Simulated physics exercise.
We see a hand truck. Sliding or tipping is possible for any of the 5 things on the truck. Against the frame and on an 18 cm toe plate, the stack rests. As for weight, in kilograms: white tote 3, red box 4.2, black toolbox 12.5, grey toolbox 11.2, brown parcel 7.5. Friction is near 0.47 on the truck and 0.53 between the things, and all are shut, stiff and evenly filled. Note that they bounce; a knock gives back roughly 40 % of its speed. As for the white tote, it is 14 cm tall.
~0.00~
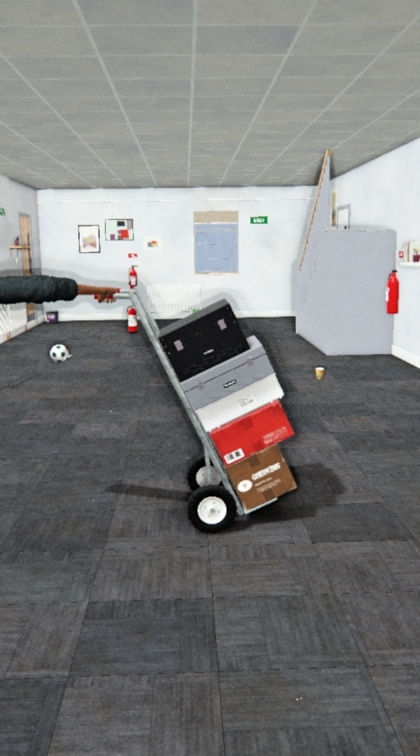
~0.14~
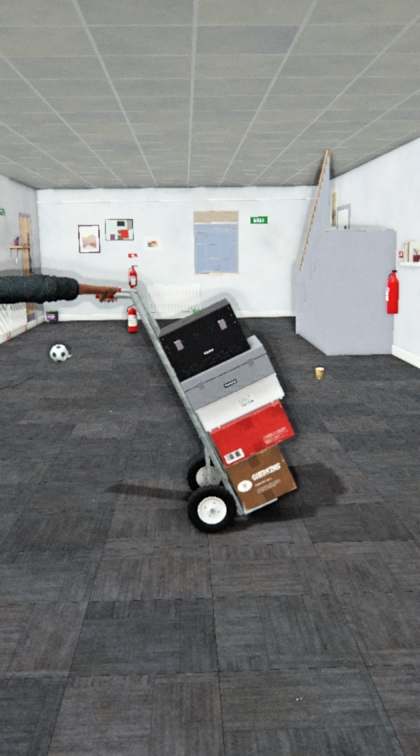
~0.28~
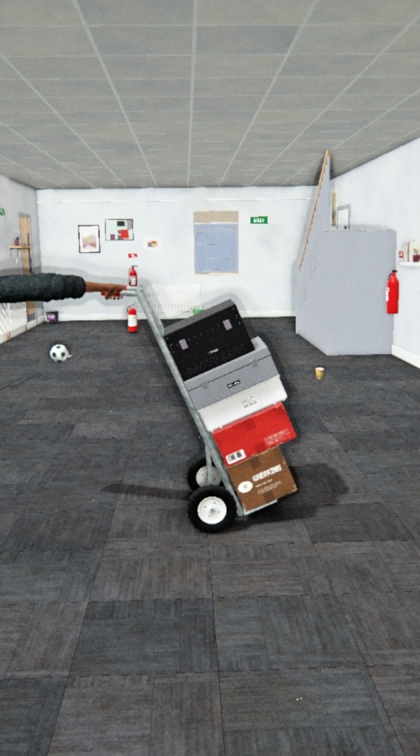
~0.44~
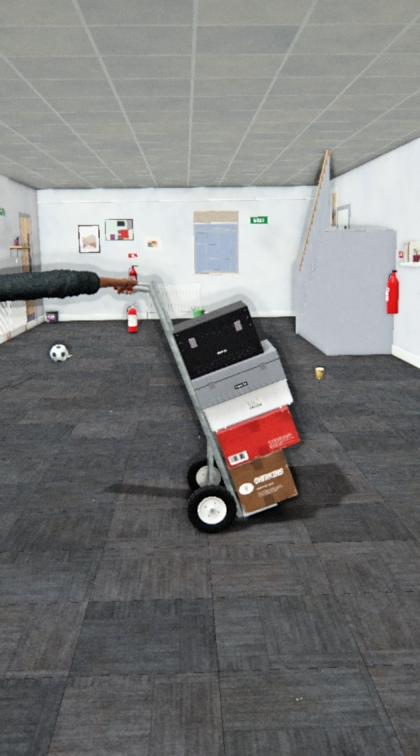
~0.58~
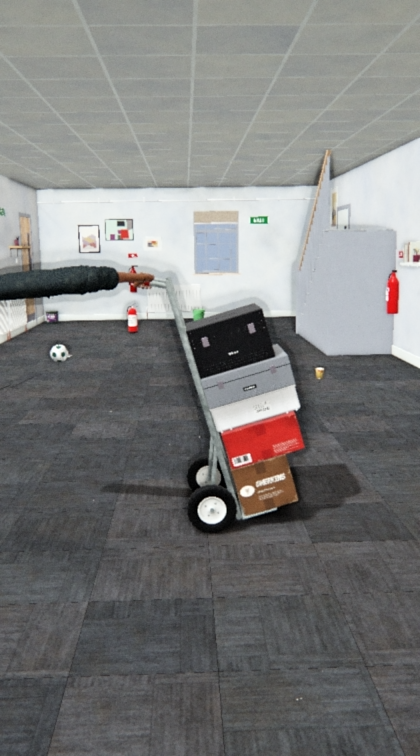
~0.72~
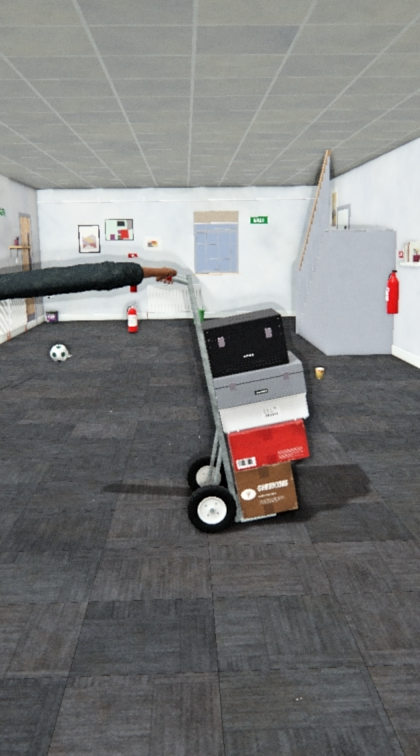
In a plain room with dark carpet tiles and white walls, seen side-on from a fixed view, a football lies at left and a red extinguisher hangs at right. A grey hand truck leans back to the left, carrying black and grey toolboxes above a white tote, red box and brown parcel. A dark-sleeved arm from the left pushes the handle rightward, steadily tilting truck and stack closer to upright while the wheels stay put.
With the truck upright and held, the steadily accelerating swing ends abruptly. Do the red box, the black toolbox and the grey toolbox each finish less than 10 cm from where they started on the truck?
Red box: No; black toolbox: No; grey toolbox: No.
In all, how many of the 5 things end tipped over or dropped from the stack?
The number is 5.
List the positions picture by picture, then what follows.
In the first picture, 25° short of upright; red box (249, 425); black toolbox (203, 339); grey toolbox (225, 372).
In the second picture, 25° short of upright; white tote (238, 397); brown parcel (257, 466).
In the third picture, 23° short of upright; white tote (240, 397); brown parcel (258, 468).
In the fourth picture, 20° short of upright; white tote (246, 399); brown parcel (259, 470).
In the fifth picture, 16° short of upright; white tote (253, 402); brown parcel (261, 474).
In the sixth picture, 10° short of upright; red box (265, 436); black toolbox (244, 342); grey toolbox (256, 379).
After 1.32 s, truck upright; black toolbox 21° off its base near (332, 355); grey toolbox 21° off its base near (322, 393); red box 21° off its base near (299, 447).
After 1.72 s, truck upright; white tote, red box, black toolbox and grey toolbox now dropped from the stack; brown parcel 69° off its base.
After 2.02 s, truck upright; brown parcel on its side.
In the end (3.3 s), dropped from the stack, white tote, red box, black toolbox and grey toolbox; toppled on the truck, brown parcel. At the end, from the last picture's camera, red box near (386, 474).
